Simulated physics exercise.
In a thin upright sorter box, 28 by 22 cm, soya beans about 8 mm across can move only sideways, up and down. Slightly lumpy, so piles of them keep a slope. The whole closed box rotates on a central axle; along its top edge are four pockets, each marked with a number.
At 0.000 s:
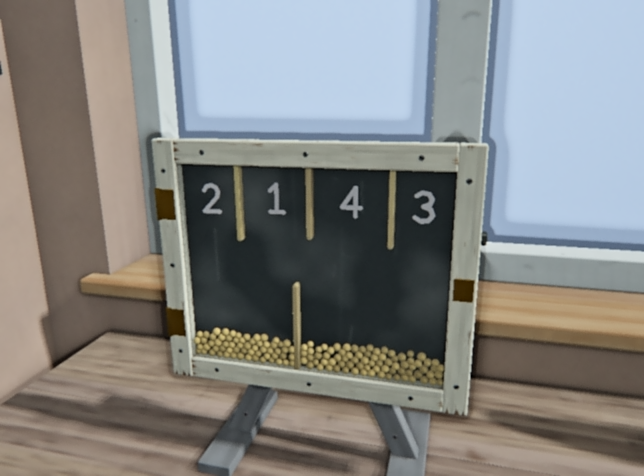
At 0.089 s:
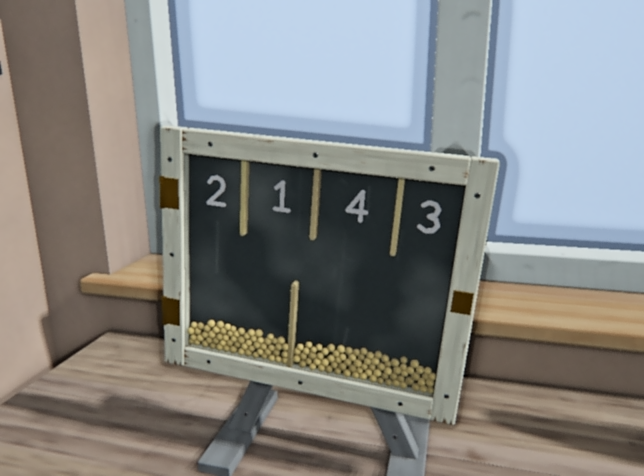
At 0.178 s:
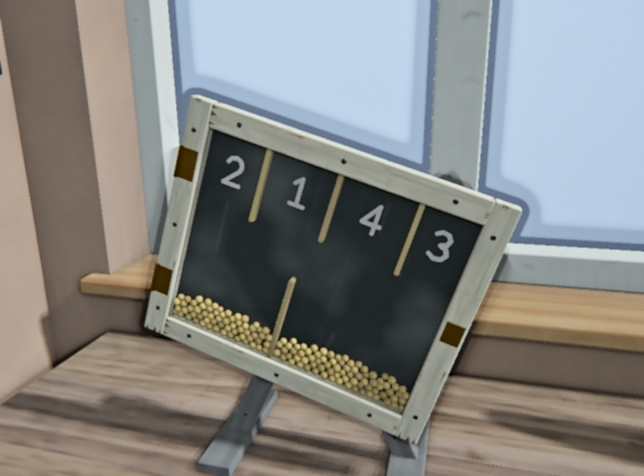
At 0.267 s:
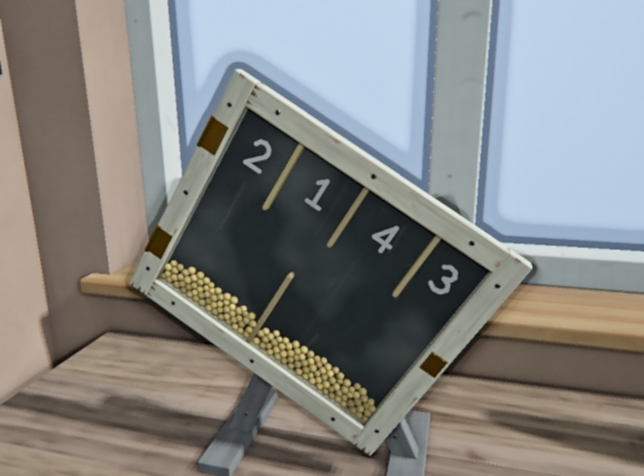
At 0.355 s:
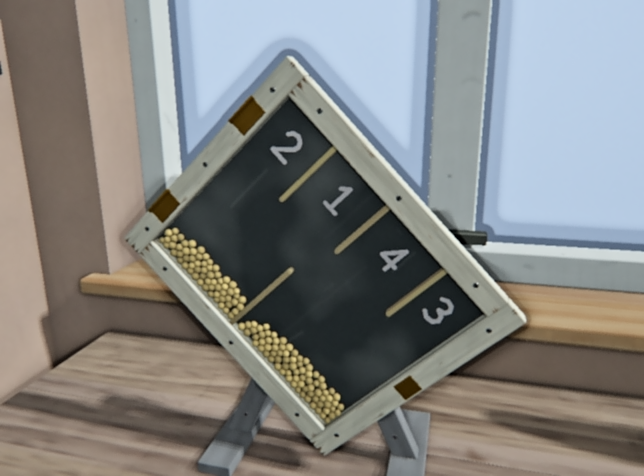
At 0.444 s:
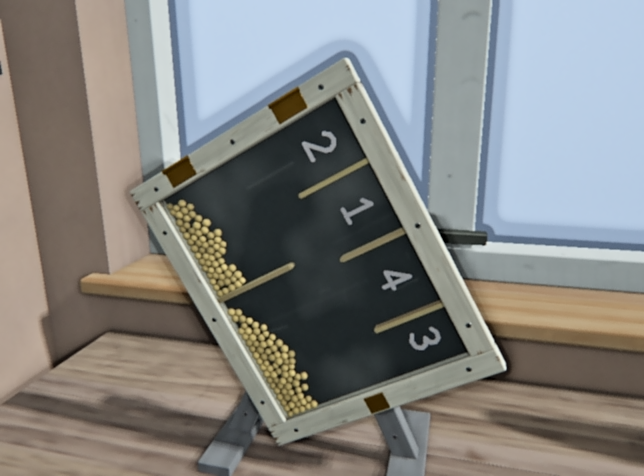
The video shows a framed dark box with four numbered pockets and small tan beans along its bottom, standing before a window. It turns steadily clockwise from level to a steep tilt, the beans staying heaped on either side of a short divider.
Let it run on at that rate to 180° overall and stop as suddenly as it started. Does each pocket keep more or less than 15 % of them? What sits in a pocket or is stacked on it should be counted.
No. 1 more, no. 2 less, no. 3 more, no. 4 less than 15 %.
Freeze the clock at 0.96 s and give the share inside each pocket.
Pocket 1: 20; pocket 2: 0; pocket 3: 25; pocket 4: 0.
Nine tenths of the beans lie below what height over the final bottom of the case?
That height is around 8 cm.
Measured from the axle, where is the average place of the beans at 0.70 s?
The middle sits about 8 centimetres left and 1 centimetres below the axle.
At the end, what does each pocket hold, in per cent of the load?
Pocket 1: 40; pocket 2: 0; pocket 3: 55; pocket 4: 0.
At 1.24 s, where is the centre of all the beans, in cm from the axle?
It sits about 5 cm left and about 7 cm below the axle.
By 0.96 s it has turned 145°, the beans' middle is 3 cm left of and 5 cm below the axle; inside pockets, no. 1, 20 %, no. 3, 25 %.
By 1.24 s it has turned 180°, the beans' middle is 5 cm left of and 7 cm below the axle; inside pockets, no. 1, 40 %, no. 3, 45 %.
In the end, by 1.8 s, no. 1, 40 %, no. 2, 0 %, no. 3, 55 %, no. 4, 0 %.
